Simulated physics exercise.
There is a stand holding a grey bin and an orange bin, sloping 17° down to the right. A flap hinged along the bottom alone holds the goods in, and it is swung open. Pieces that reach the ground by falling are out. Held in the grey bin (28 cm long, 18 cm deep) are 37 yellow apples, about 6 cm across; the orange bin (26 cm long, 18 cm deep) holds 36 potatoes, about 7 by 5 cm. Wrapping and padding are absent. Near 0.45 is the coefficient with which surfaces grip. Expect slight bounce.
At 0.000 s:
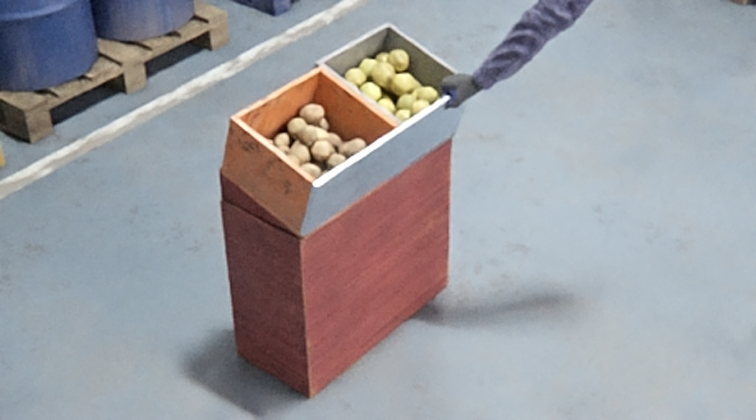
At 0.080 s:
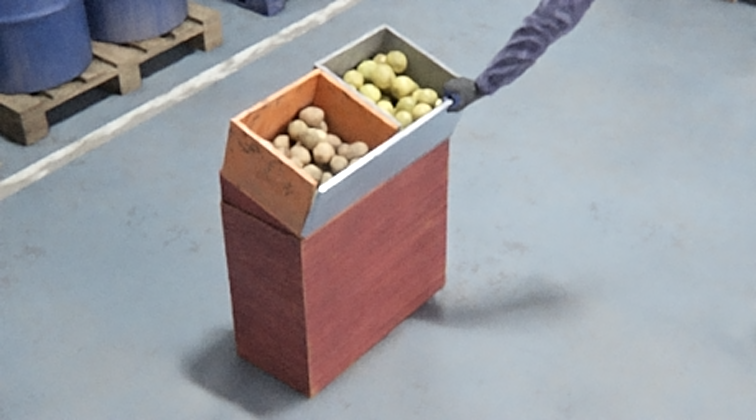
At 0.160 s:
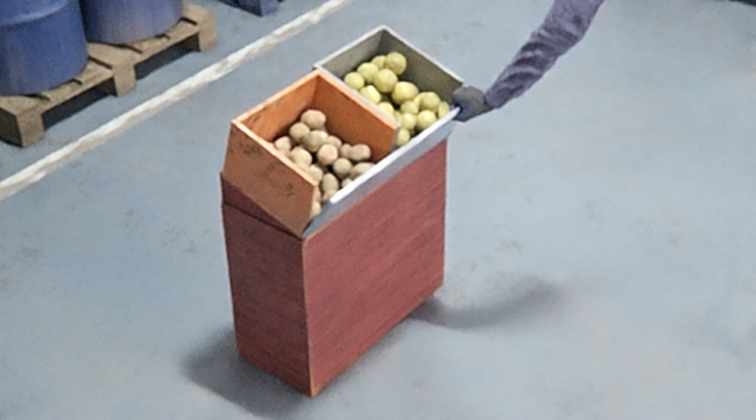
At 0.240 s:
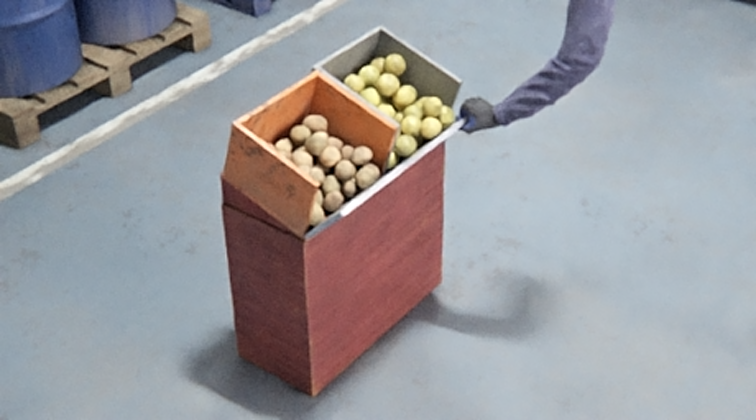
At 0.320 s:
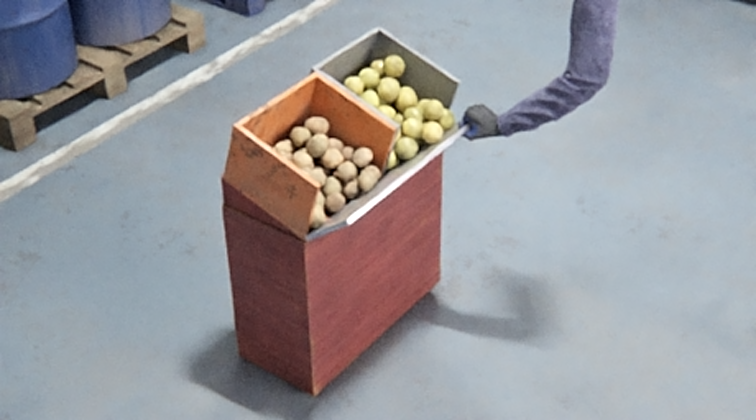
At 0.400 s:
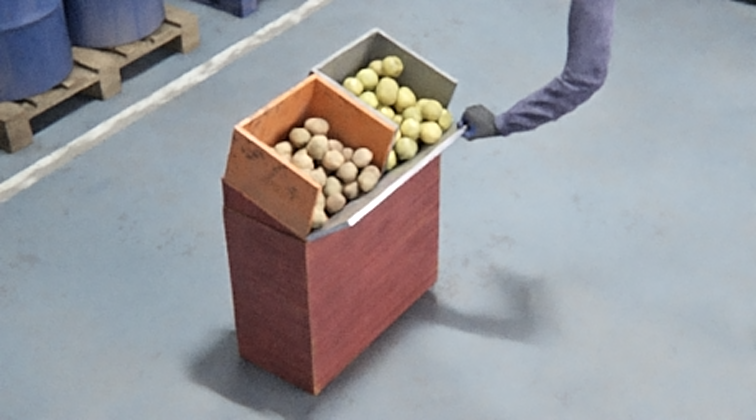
The footage shows a gloved hand swinging down the flap along a stand's sloping orange and grey bins; potatoes and yellow apples shift toward the opening, then stay in the bins as the hand holds the partly open flap nearly still.
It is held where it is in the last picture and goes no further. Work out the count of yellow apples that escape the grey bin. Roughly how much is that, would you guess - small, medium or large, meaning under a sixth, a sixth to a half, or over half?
Small, under a sixth.
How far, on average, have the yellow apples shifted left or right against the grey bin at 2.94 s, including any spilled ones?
I'd put it at close to 2 cm toward the right.
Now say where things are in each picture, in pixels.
In the first picture (we follow the rim corner now nearest the camera), grey bin at (402, 125); orange bin at (315, 182); flap open 0°; nothing has dropped clear.
The second picture shows grey bin at (401, 125); flap open 5°.
The third picture shows grey bin at (400, 126); flap open 16°.
The fourth picture shows grey bin at (400, 126); flap open 27°.
The fifth picture shows grey bin at (399, 127); flap open 34°.
The sixth picture shows grey bin at (398, 128); orange bin at (321, 187); flap open 34°; nothing has dropped clear.
After 0.81 s, 0 of 37 out of the grey bin and 0 of 36 out of the orange bin.
After 1.32 s, 0 of 37 out of the grey bin and 0 of 36 out of the orange bin.
After 2.03 s, 0 of 37 out of the grey bin and 0 of 36 out of the orange bin.
Outcome (at 2.94 s), 0 of 37 out of the grey bin and 0 of 36 out of the orange bin. Asked share, 0 of 37, 0 per cent.
